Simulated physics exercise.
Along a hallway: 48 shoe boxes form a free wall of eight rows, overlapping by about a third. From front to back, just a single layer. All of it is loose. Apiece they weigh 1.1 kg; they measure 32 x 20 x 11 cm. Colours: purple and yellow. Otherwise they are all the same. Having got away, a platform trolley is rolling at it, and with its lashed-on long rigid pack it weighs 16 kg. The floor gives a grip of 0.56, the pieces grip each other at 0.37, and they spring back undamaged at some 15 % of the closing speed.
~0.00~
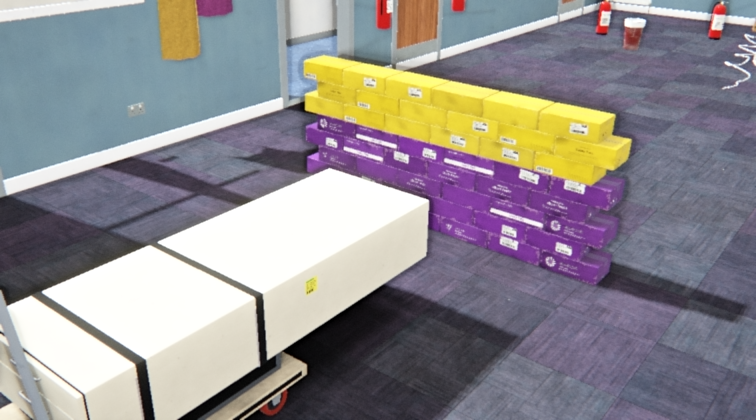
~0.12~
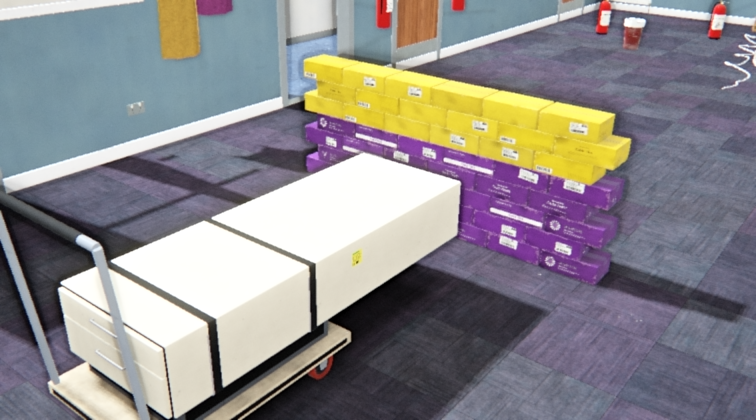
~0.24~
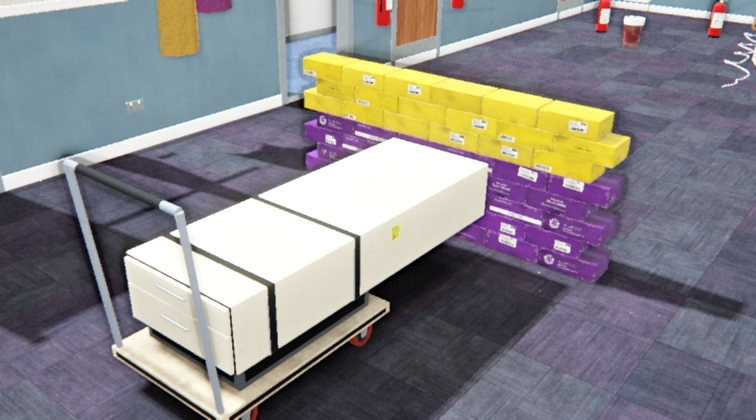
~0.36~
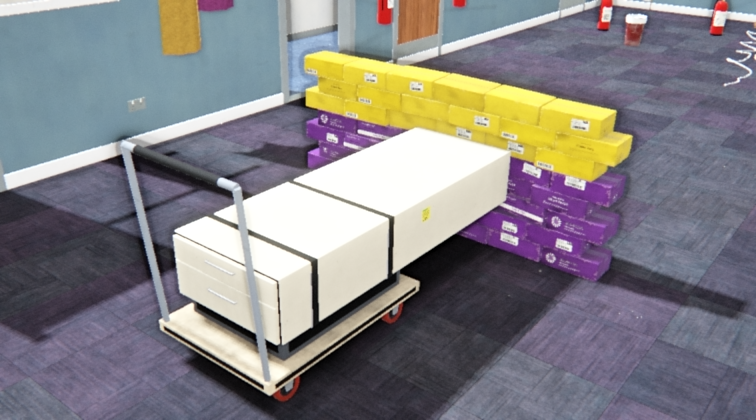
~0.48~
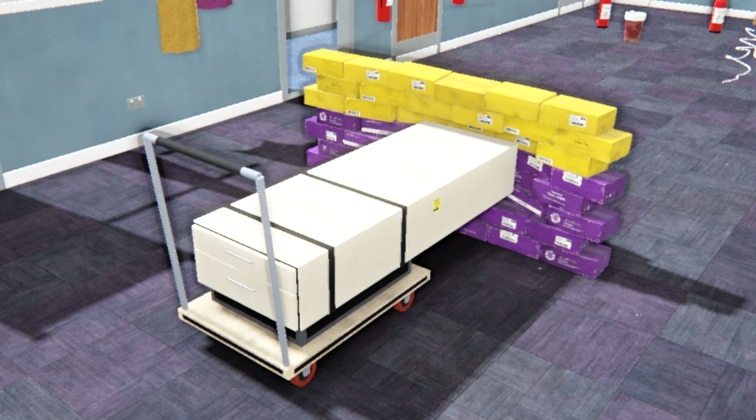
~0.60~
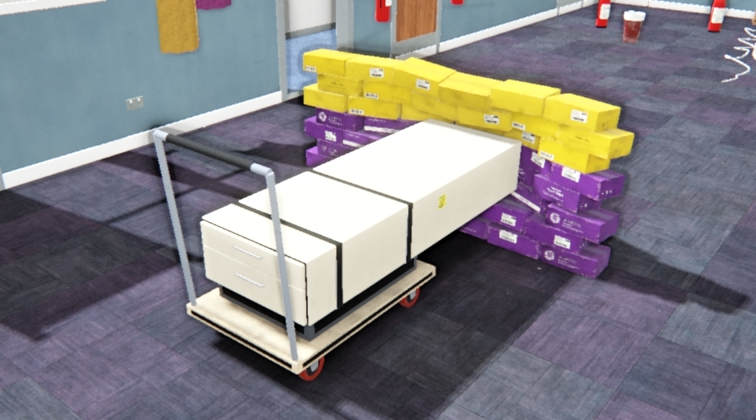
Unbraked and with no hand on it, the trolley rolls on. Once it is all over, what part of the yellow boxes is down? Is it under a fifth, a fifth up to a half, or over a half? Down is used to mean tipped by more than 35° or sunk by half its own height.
It is over a half.
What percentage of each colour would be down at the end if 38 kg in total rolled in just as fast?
That would leave purple at 40 and yellow at 90 per cent.
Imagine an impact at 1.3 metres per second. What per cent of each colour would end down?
The purple would finish 0 in a hundred down, the yellow 0 in a hundred.
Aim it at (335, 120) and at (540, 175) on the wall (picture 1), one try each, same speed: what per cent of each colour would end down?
You'd get purple at 20 followed by 20, and yellow at 60 followed by 60 percent.
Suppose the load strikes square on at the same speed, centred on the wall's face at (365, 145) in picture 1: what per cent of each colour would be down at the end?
For purple it's 40 per cent, for yellow 90 per cent.
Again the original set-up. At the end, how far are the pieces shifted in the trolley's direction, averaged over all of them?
Some 40 cm on average.
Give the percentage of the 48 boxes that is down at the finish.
Estimate: Close to 60%.
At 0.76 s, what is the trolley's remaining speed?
Close to 0.2 m/s at that moment.
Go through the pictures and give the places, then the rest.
In the first frame (places mark the middle of the side facing us), load (421, 222) 74 cm short of the wall; top yellow box (363, 82); top purple box (420, 150); nothing disturbed.
Load (453, 202) 46 cm short of the wall; top yellow box (363, 81), in the second frame.
Load (482, 183) 18 cm short of the wall; top yellow box (362, 79), in the third frame.
Load (504, 169) 49 mm into the wall's line; top yellow box (364, 78); steepest lean 3°, the box at (457, 97); 17 disturbed, none down, in the fourth frame.
Load (512, 161) 15 cm into the wall's line; top yellow box (365, 75) shifted 17 mm; steepest lean 6°, the box at (429, 107); 28 disturbed, none down, in the fifth frame.
Load (515, 159) 20 cm into the wall's line; top yellow box (369, 73) shifted 49 mm; steepest lean 13°, the box at (434, 106); 32 disturbed, none down, in the sixth frame.
After 0.76 s, load 24 cm past the wall's line, still rolling; 1 of the 18 yellow boxes down (3 of 48 in all colours); top yellow box leaning 11°; top purple box leaning 21°, 54 mm lower.
After 0.96 s, load 28 cm past the wall's line, still rolling; 10 of the 18 yellow boxes down (19 of 48 in all colours); top yellow box leaning 28°, 37 mm lower; top purple box leaning 49°, 23 cm lower.
After 1.20 s, load 31 cm past the wall's line, still rolling; 17 of the 18 yellow boxes down (29 of 48 in all colours); top yellow box leaning 45°, 37 cm lower; top purple box leaning 62°, 39 cm lower.
After 1.60 s, load 35 cm past the wall's line, still rolling; 17 of the 18 yellow boxes down (29 of 48 in all colours); top yellow box on its side; top purple box leaning 71°, 39 cm lower.
At rest (3.4 s), load 35 cm past the wall's line, stopped; 17 of the 18 yellow boxes down (29 of 48 in all colours); top yellow box on its side; top purple box on its side. That is 94 per cent. As the last picture would show them, middles, top yellow box near (404, 138), top purple box near (440, 161).
